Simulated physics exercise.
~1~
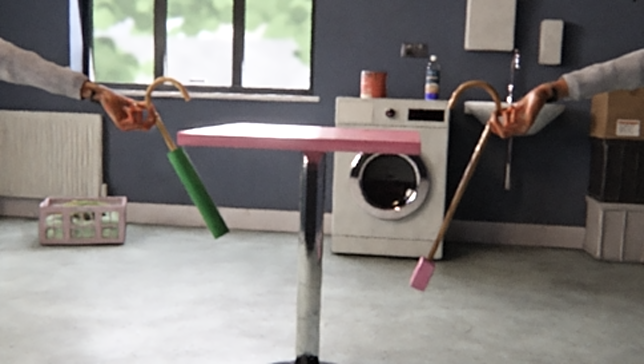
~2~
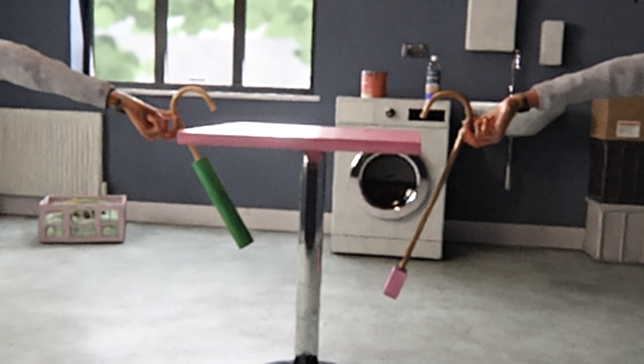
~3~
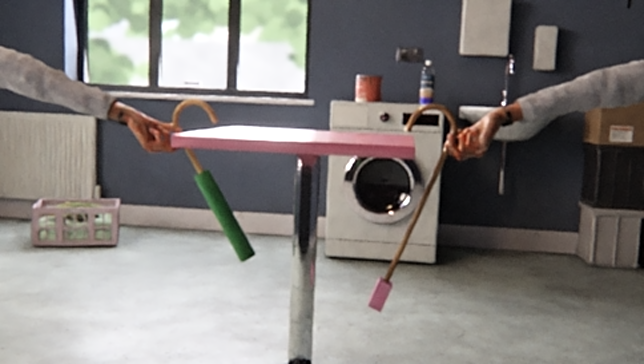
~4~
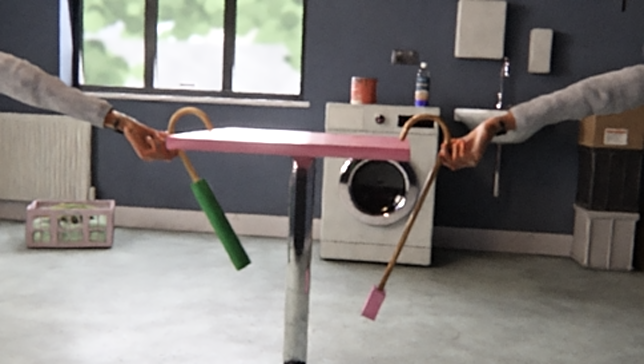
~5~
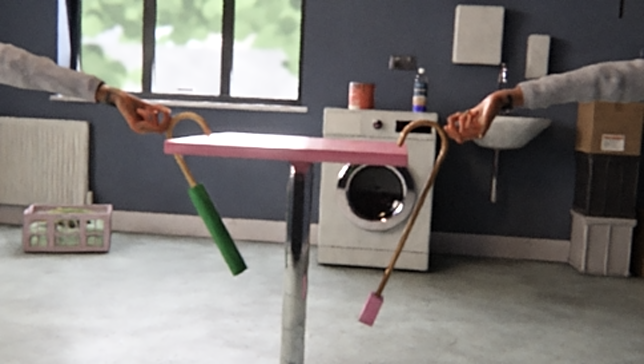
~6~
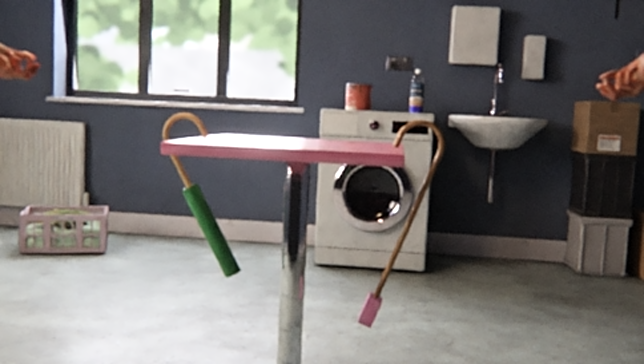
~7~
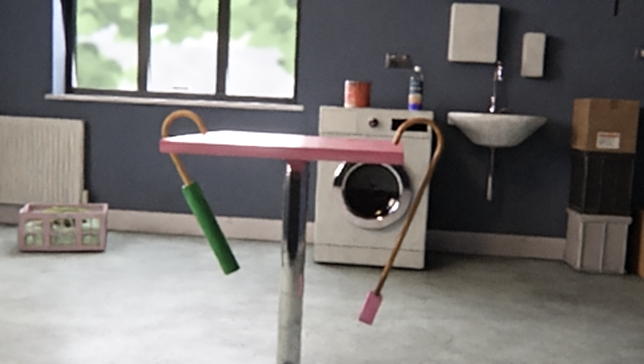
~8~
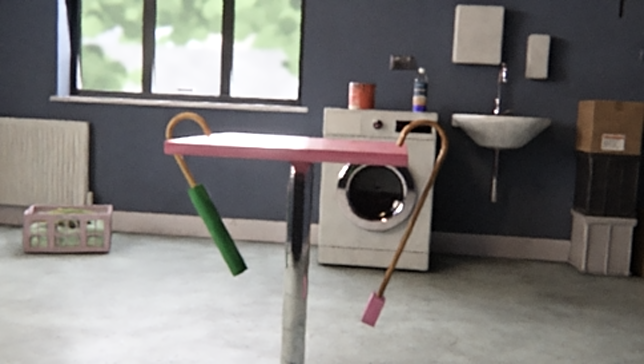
Two hands hook a green umbrella and a pink brush over a table's ends, leaving both hanging.
